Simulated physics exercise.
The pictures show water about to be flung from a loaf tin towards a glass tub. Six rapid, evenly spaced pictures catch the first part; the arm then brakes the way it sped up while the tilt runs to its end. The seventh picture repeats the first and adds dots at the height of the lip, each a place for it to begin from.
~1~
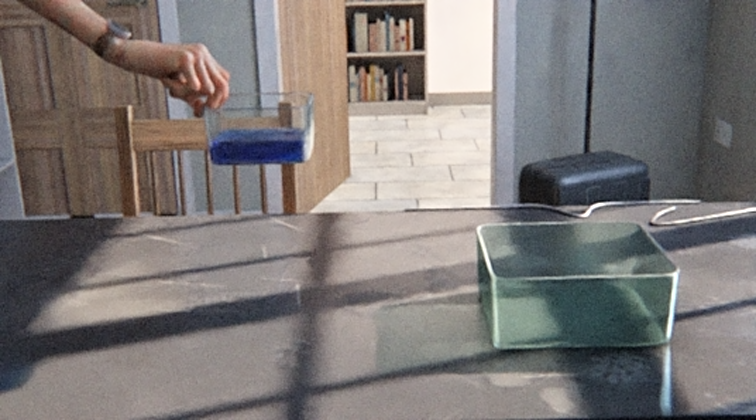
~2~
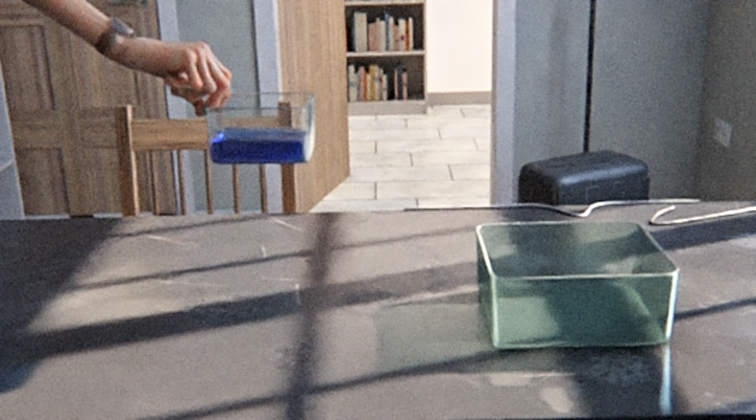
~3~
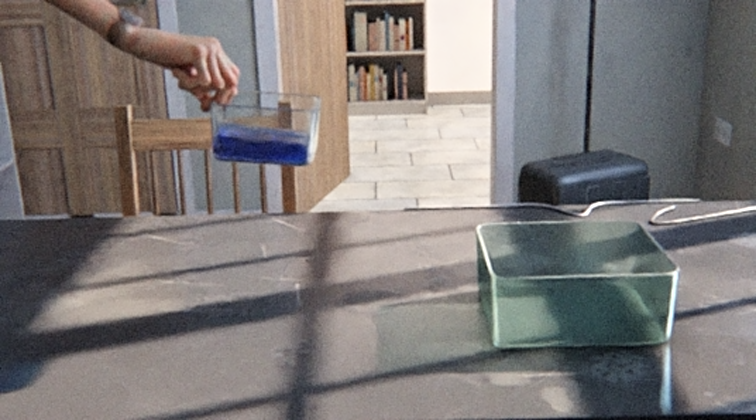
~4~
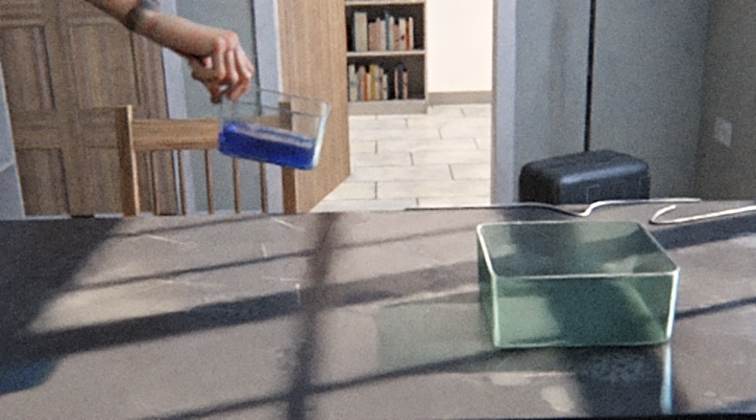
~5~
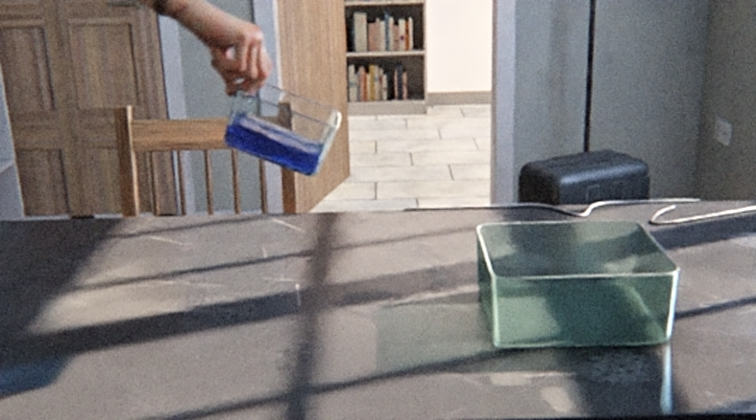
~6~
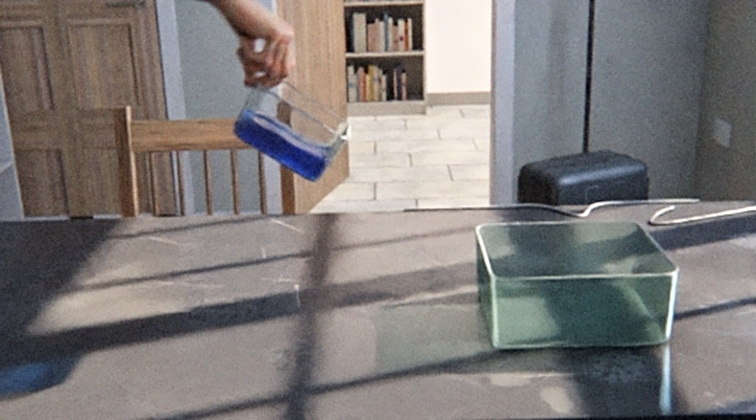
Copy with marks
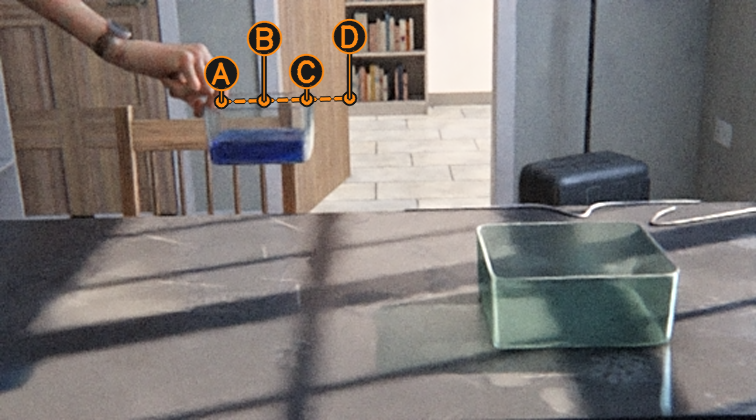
A hand tilts a clear container of blue liquid rightward above a grey table.
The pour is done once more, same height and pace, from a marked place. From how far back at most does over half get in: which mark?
D is the one.
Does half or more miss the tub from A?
Yes.
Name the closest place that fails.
C.
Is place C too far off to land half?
Yes, that goes wrong.
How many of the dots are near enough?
One.
In orange, A at (221, 101); B at (264, 100); C at (306, 99); D at (349, 98).
With A, about 0 % lands in the tub, 100 % falls short.
With B, about 0 % lands in the tub, 100 % falls short.
With C, about 3 % lands in the tub, 95 % falls short.
With D, about 82 % lands in the tub, 10 % falls short and 8 % goes beside or beyond.
